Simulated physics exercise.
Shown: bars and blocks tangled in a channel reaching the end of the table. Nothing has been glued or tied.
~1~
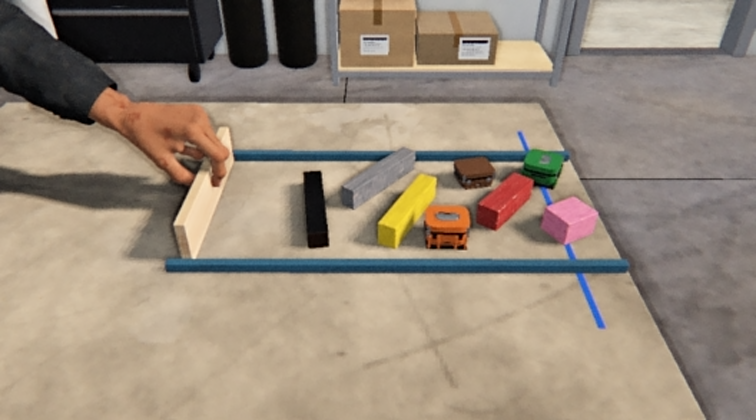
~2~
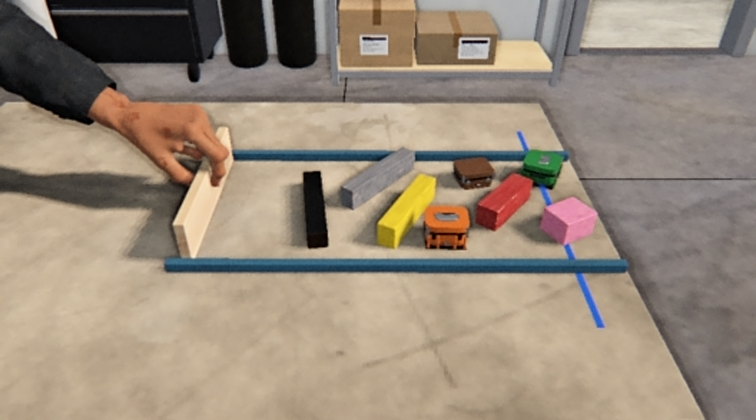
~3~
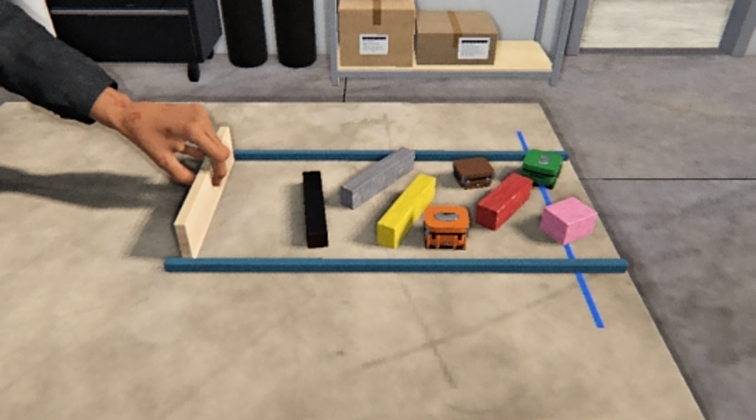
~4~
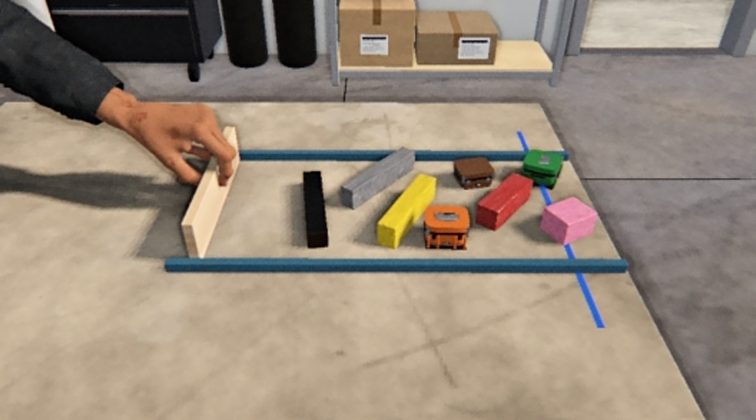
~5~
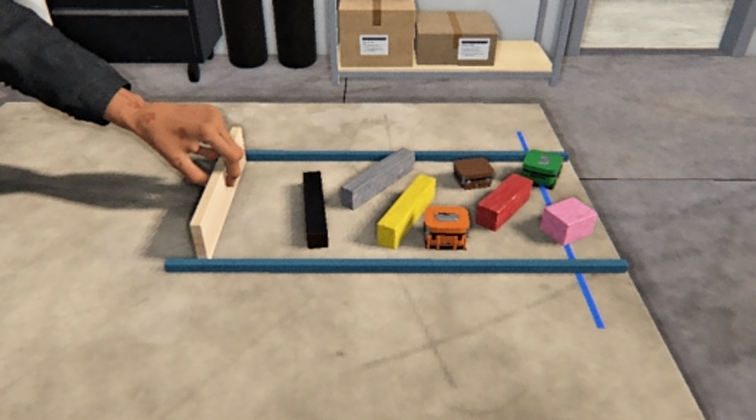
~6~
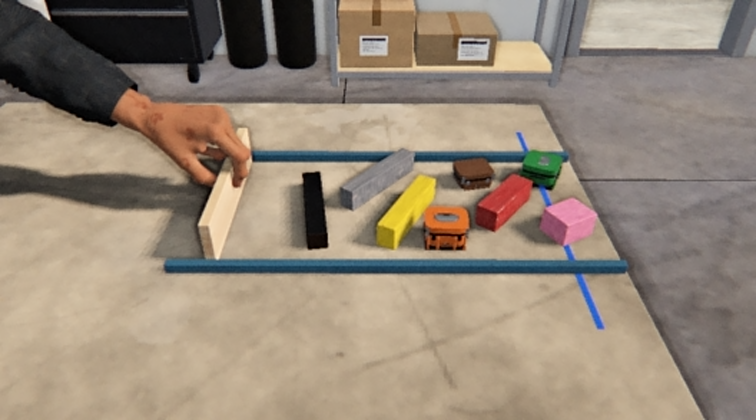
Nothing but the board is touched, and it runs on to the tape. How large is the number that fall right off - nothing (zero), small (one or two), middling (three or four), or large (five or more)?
Large - five or more.
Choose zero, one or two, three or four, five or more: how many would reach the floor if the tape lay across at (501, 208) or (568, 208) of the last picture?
Place by place: No fall at all, then five or over.
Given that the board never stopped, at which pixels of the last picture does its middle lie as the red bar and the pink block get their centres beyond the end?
(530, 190) and (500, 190), more or less.
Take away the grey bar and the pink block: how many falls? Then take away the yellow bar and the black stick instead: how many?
The first count is 3 and the second is 2.
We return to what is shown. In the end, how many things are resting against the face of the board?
In contact: 1.
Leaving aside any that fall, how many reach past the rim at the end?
The total would be 1.
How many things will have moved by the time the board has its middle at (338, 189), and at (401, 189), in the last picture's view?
Respectively 2 and 4.
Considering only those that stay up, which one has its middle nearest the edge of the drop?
Foremost: The yellow bar.
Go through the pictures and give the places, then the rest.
In the first frame, pink block (569, 220); green case (542, 169); red bar (505, 201); board (208, 188); tape (551, 208).
In the second frame, green case (541, 169); brown case (473, 174).
In the third frame, red bar (504, 201); black stick (315, 207).
In the fourth frame, pink block (568, 221); board (215, 188).
In the fifth frame, green case (541, 170); yellow bar (408, 210).
In the sixth frame, pink block (568, 222); green case (541, 170); red bar (504, 202); board (229, 189); tape (551, 208).
Early on, none off yet; pink block at rest near (568, 222); green case at rest near (541, 170); red bar at rest near (504, 202).
A while later, none off yet; pink block travelled about its own width near (610, 226); green case travelled about its own width near (577, 168); red bar travelled about its own width near (574, 209).
Finally, the number that fall off is five or more; lost, orange case, brown case, red bar, green case and pink block.
